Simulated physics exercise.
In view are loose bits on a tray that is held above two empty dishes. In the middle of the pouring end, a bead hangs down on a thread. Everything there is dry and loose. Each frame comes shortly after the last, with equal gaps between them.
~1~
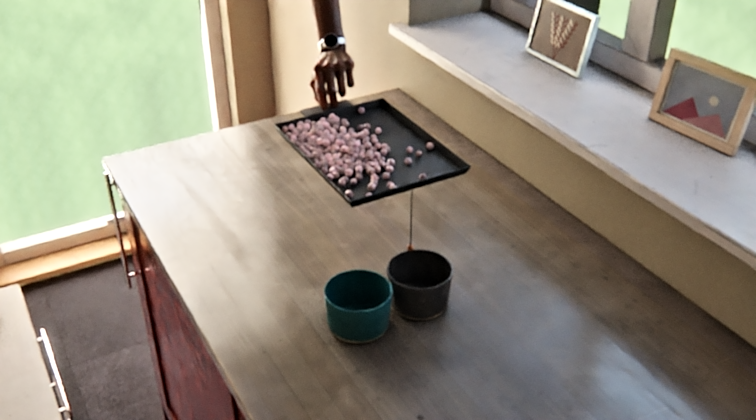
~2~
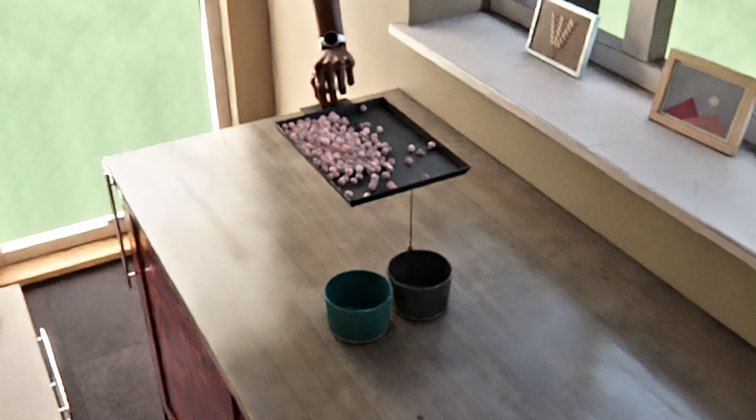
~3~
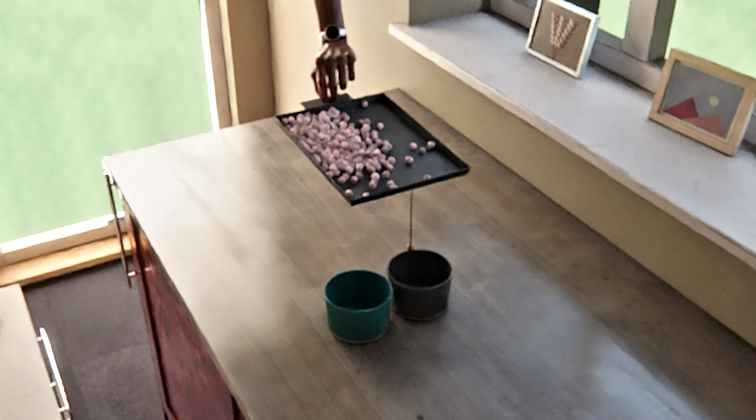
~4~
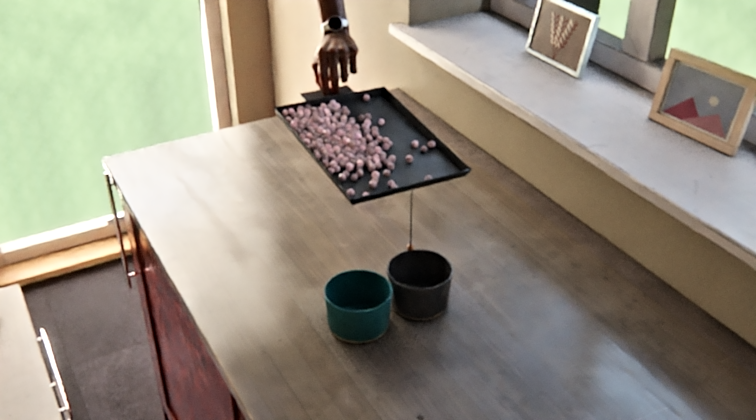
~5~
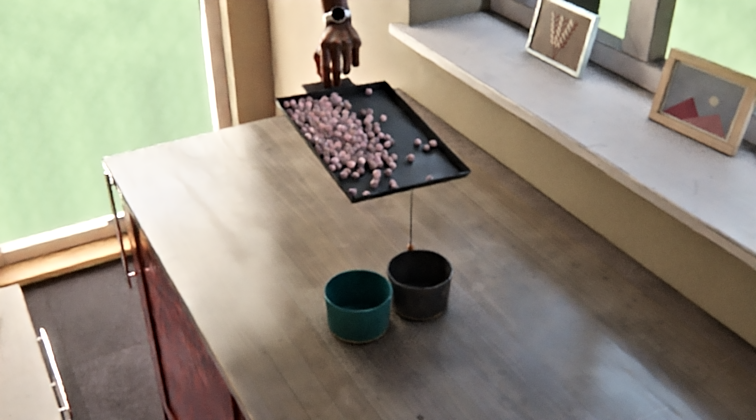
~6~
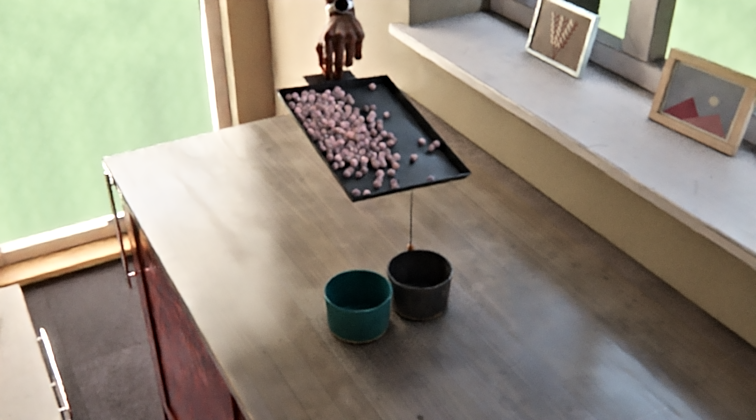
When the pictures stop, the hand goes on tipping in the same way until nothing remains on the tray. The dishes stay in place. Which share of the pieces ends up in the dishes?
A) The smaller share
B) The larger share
Option A: The smaller share.
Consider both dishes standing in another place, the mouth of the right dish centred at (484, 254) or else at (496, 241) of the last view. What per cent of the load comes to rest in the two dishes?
First placement: 80 per cent; second placement: 80 per cent.
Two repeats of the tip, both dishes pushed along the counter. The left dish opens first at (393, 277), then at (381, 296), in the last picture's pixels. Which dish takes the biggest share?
Placement one: The right-positioned dish. Placement two: The right-positioned dish.
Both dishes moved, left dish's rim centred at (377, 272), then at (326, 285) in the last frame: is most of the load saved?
One: Not half. Two: Under half.
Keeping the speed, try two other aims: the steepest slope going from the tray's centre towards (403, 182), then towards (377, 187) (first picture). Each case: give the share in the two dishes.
Roughly 70 percent first and 90 percent second.
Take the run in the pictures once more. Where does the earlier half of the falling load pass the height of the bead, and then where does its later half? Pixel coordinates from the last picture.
Early-half point (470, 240); late-half point (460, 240).
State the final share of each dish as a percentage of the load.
So the left dish keeps 0 per cent, and the right one keeps 20 per cent.
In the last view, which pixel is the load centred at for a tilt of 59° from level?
Roughly at (454, 216).
Soon, tray tipped steeply; about half on the tray; a small part in the right dish; about a third outside both; about a quarter in the air.
A while on, tray tipped right over; about a quarter in the right dish; most outside both; a stray few in the air.
Towards the end, tray tipped past a quarter turn; about a quarter in the right dish; most outside both.
Finally, tray tipped past a quarter turn; none in the left dish; about a quarter in the right dish; most outside both.
